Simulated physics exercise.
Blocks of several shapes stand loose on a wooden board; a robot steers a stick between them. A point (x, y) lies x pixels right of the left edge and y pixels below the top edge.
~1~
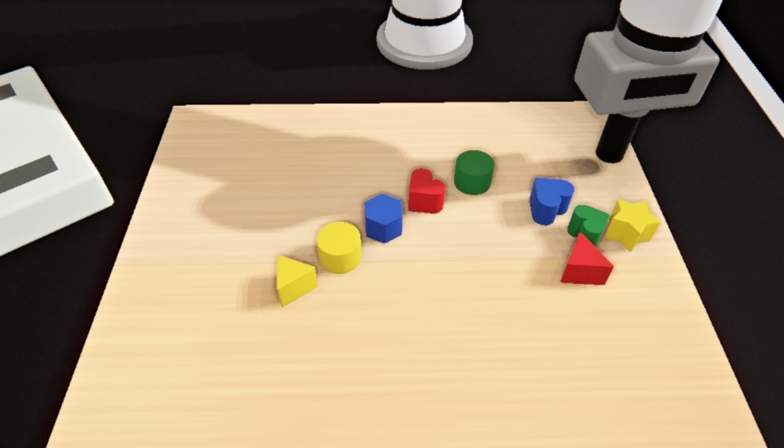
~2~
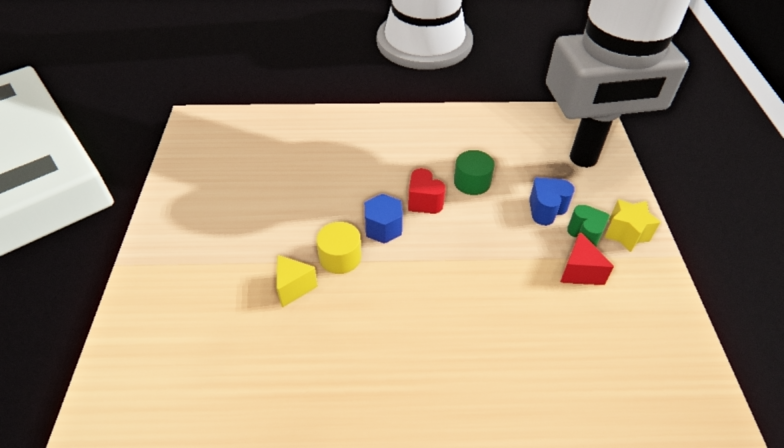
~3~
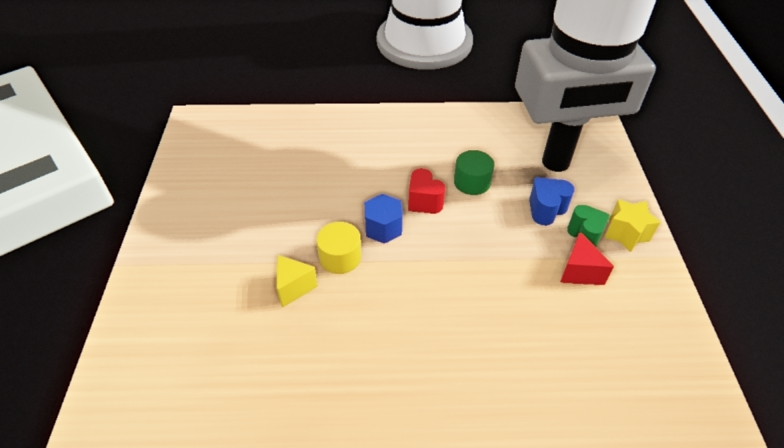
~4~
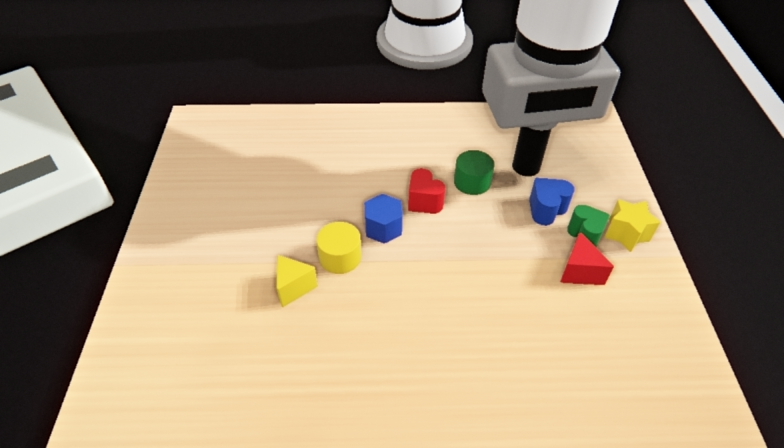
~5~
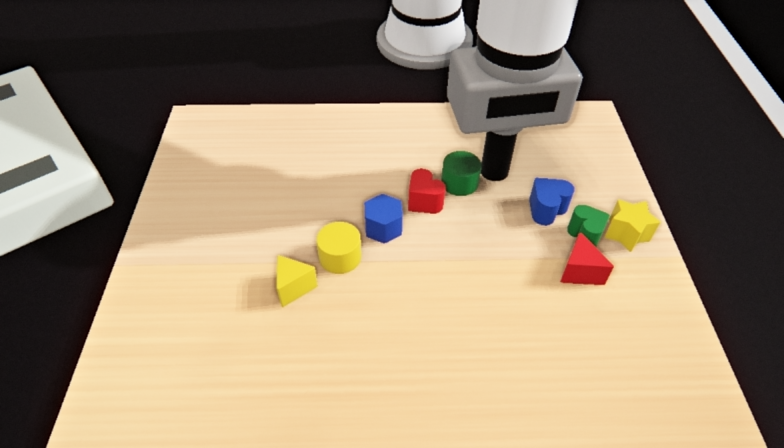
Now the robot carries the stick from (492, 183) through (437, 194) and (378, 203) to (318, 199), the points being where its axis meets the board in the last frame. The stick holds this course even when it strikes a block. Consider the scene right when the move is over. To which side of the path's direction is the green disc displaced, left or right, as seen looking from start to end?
Moves right.
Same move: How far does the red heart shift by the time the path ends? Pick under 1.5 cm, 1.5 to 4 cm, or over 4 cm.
Displacement: Past 4 cm.
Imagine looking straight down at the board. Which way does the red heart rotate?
Spins counterclockwise.
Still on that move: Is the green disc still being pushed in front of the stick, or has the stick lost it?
Left aside or behind.
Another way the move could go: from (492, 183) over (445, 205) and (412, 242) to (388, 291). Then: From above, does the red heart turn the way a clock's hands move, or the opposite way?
From overhead, the rotation is clockwise.
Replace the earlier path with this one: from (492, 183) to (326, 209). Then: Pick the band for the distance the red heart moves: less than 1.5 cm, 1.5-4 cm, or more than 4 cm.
Verdict: More than 4 cm.
What follows on the original path. One third of the way, stick at (437, 184); red heart at (408, 187), turned 45° anticlockwise; green disc at (409, 162).
Two thirds of the way, stick at (378, 193); yellow disc at (322, 259); blue six-sided block at (354, 234), turned 25° anticlockwise; red heart at (357, 207), turned 95° anticlockwise; green disc at (388, 159).
At the end, stick at (317, 189); yellow disc at (322, 260); blue six-sided block at (353, 236), turned 45° anticlockwise; red heart at (338, 209), turned 135° anticlockwise; green disc at (388, 159).
